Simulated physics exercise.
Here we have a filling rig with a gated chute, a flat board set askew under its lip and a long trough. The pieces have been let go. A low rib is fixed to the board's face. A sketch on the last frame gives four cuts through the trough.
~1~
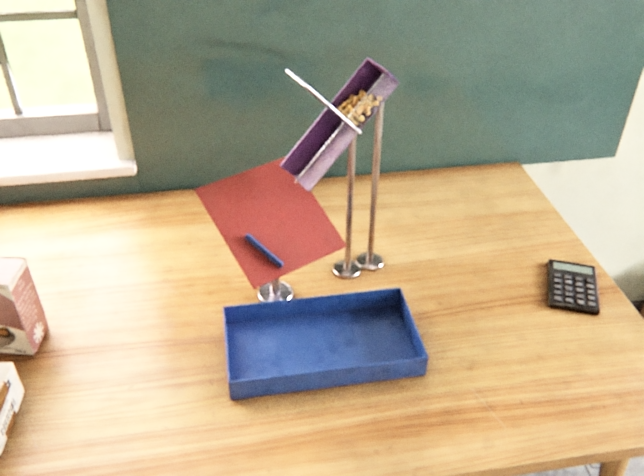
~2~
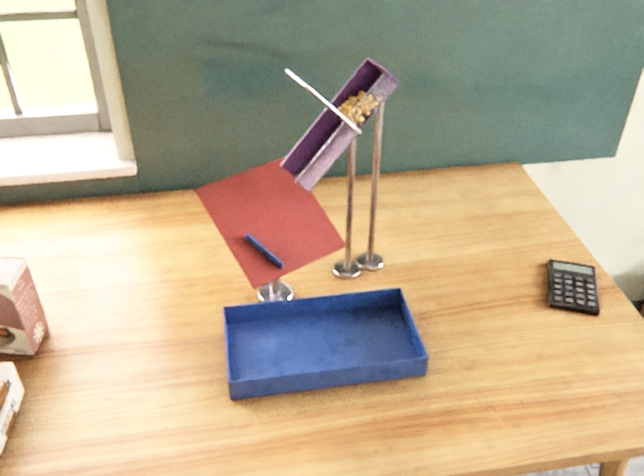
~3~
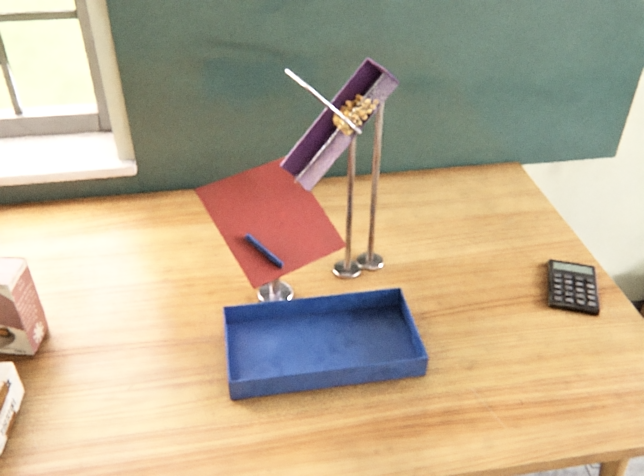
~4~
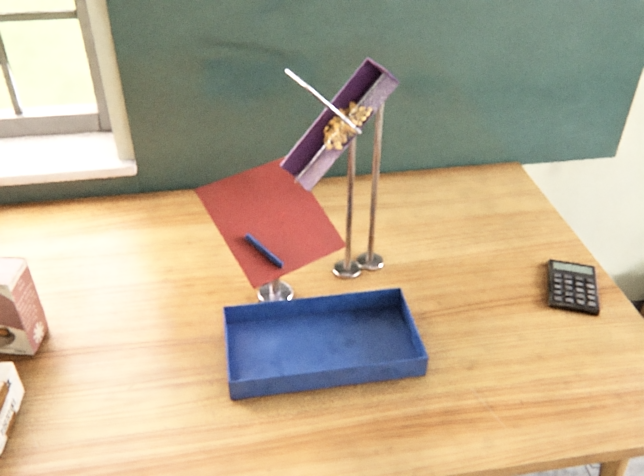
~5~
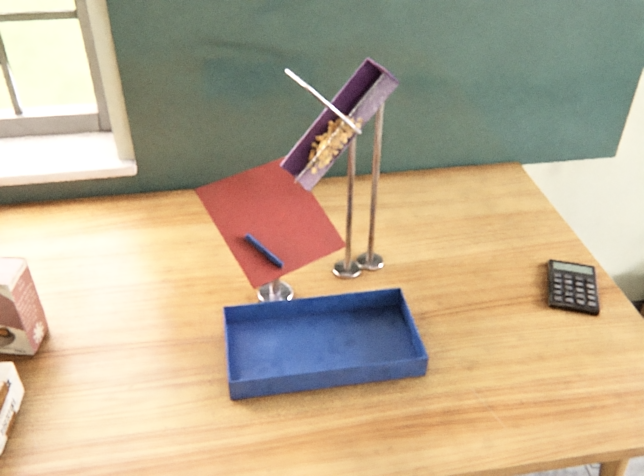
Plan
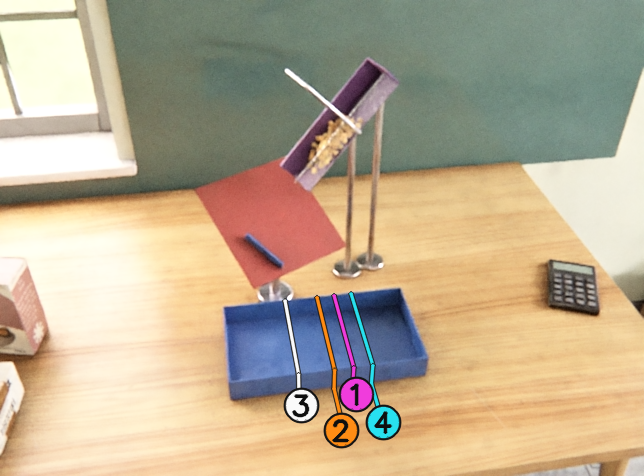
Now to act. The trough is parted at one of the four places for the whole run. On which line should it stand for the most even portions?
Best: 2.
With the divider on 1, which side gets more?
More lands on the left.
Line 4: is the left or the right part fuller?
The left side.
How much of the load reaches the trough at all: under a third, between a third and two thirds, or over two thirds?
Over two thirds.
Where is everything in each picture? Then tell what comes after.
The first picture shows load behind the gate (356, 108), dried chickpeas; lip of the chute (301, 184), sloping fairly steeply.
The second picture shows middle of the board (272, 218), tilted fairly steeply; middle of its low edge (303, 266); of its high edge (243, 172).
The third picture shows front corners of the trough (229, 382) and (428, 357), empty; front of the load (345, 131).
The fourth picture shows middle of the load (343, 124); its front (330, 146), roughly a third of the way to the lip; rib from (247, 233) to (283, 264).
The fifth picture shows middle of the load (335, 140); its front (314, 171), the larger part of the way to the lip.
On the marked copy, line 1 crosses the front rim at (353, 366); line 2 crosses the front rim at (334, 369); line 3 crosses the front rim at (298, 373); line 4 crosses the front rim at (372, 364).
Choosing 1, of what is caught, almost all on the left of the divider, just a few on the right.
Choosing 2, of what is caught, roughly two thirds on the left of the divider, roughly a third on the right.
Choosing 3, of what is caught, about a tenth on the left of the divider, almost all on the right.
Choosing 4, of what is caught, almost all on the left of the divider, just a few on the right.
